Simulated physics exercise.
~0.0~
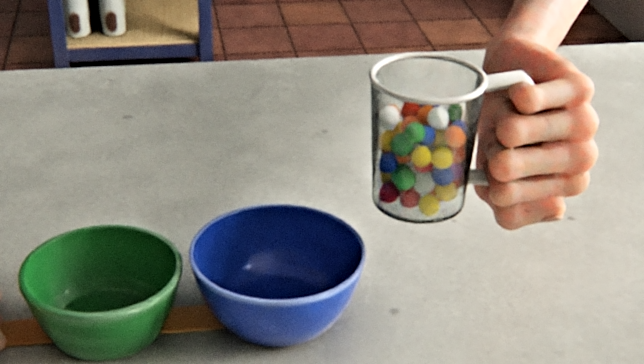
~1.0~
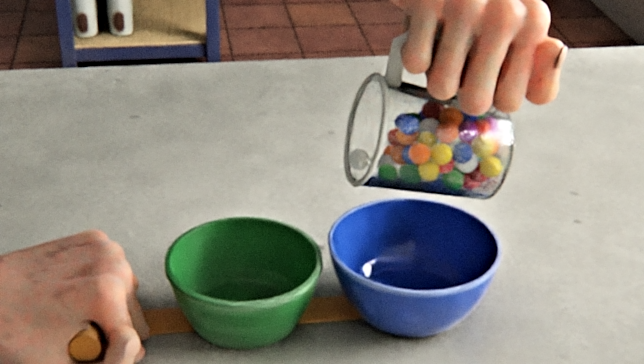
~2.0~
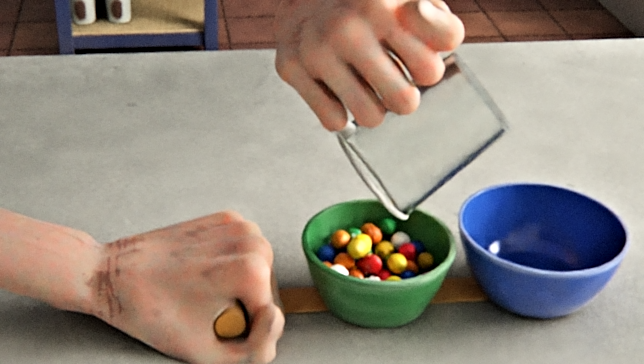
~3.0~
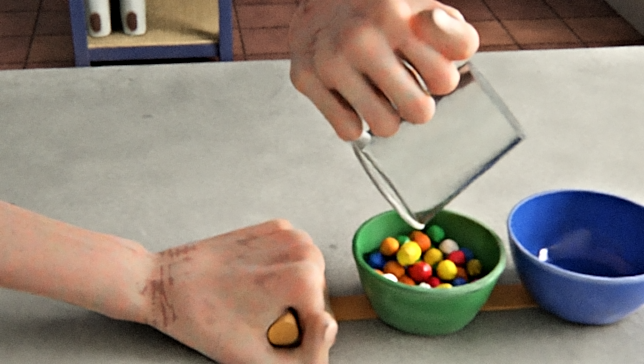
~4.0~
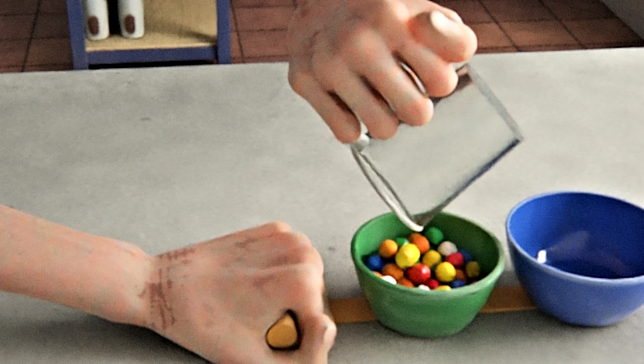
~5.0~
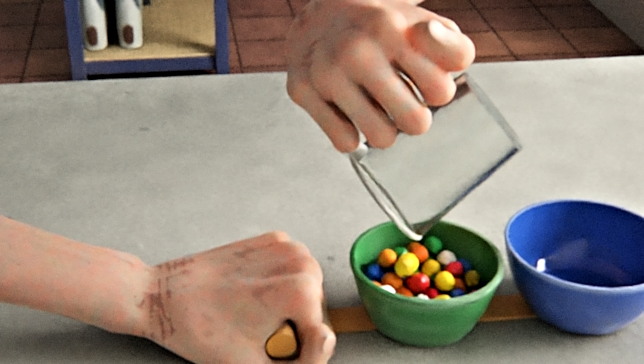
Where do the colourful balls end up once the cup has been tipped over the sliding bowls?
They end up in the green bowl. The blue bowl stays empty of them, and none are seen lying on the table.
